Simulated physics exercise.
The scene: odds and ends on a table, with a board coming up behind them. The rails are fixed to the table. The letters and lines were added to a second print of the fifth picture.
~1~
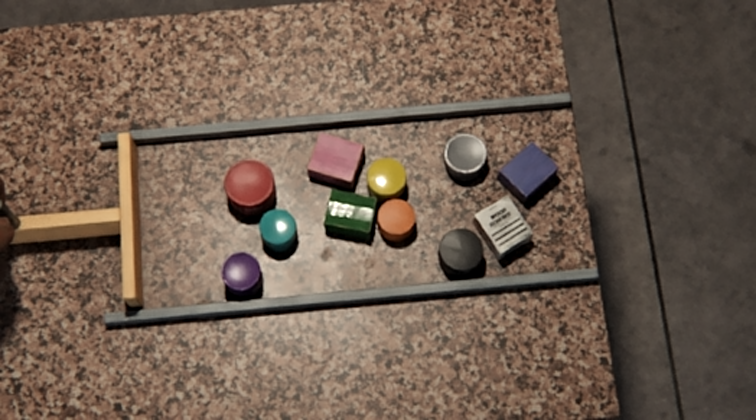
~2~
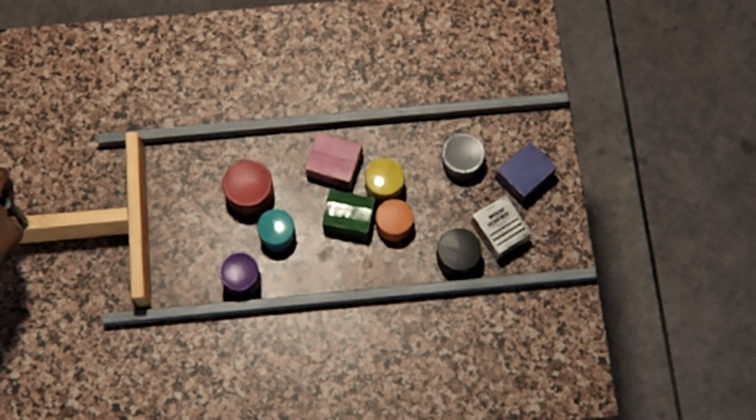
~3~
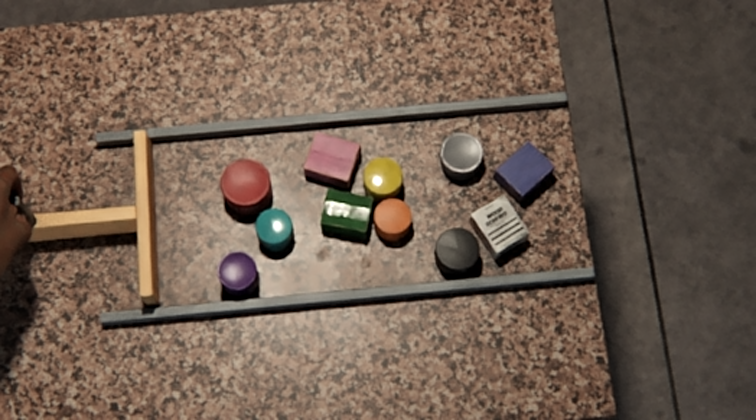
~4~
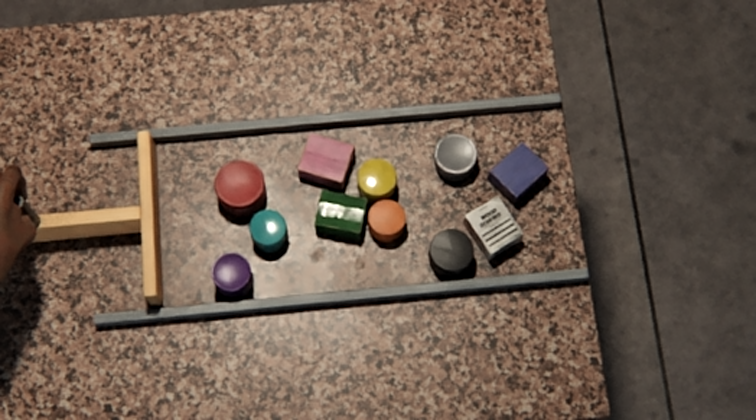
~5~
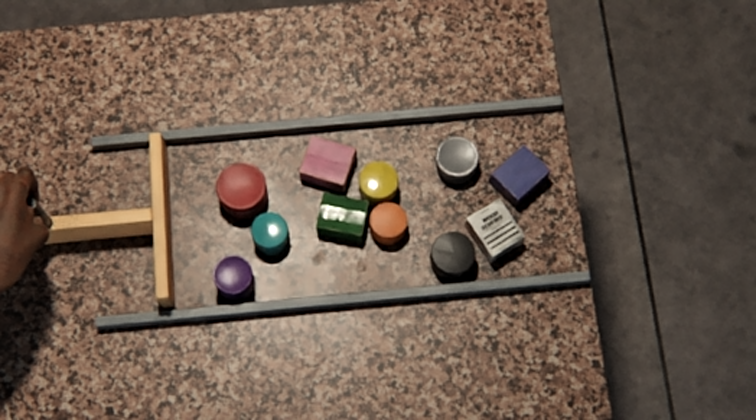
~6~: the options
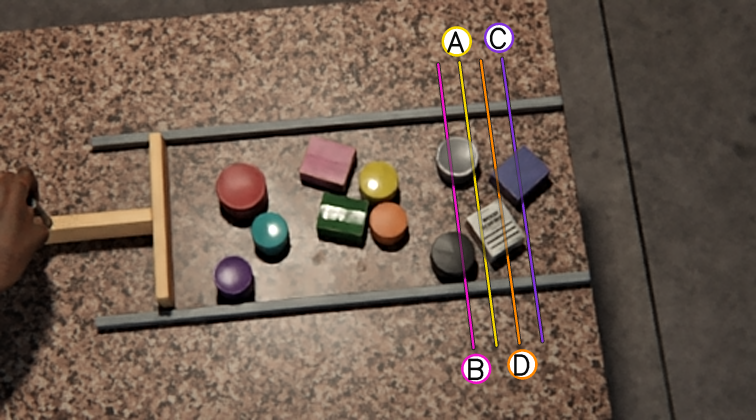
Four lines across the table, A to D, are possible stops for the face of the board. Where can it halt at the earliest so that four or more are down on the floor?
Stop at C.
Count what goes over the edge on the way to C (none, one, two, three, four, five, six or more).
Six or more.
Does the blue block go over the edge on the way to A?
Yes.
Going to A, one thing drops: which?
It is the blue block.
On the copy, A at (477, 199); B at (455, 201); C at (522, 195); D at (499, 197).
On C. First, board (290, 201); purple jar (322, 271); pink block (348, 152).
Then, board (419, 190); blue block (545, 160); white box (528, 229).
Finally, board (521, 181); white box over the edge; orange tin over the edge; seven fallen.
By contrast, A drops only one; B drops none; D drops only three.
